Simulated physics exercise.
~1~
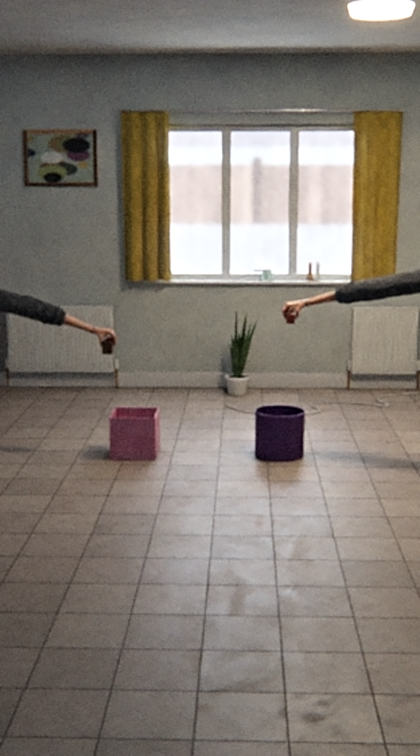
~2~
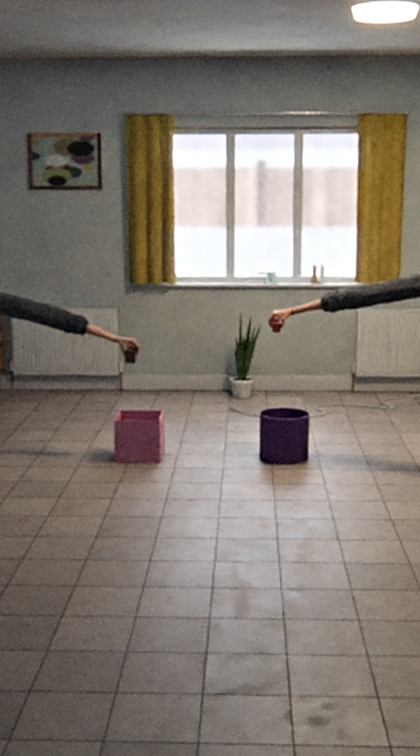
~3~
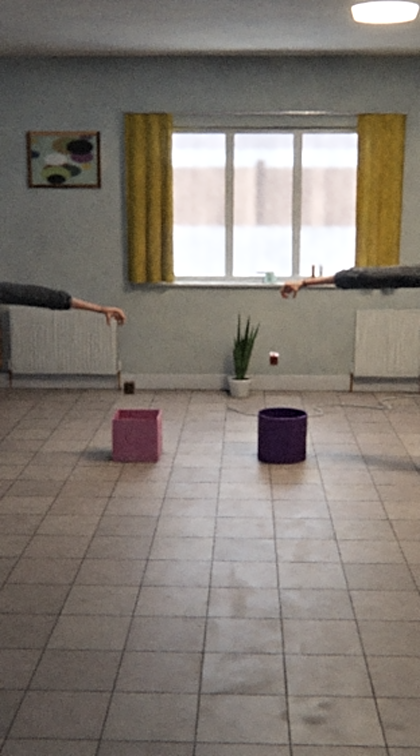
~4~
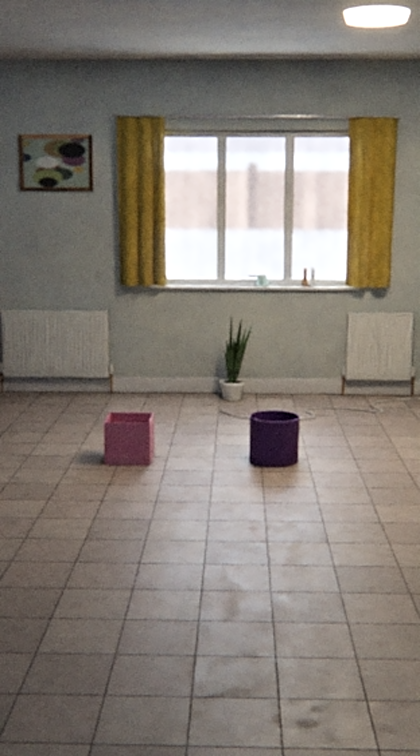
Two hands release a brown block and a red block, which drop into separate containers.
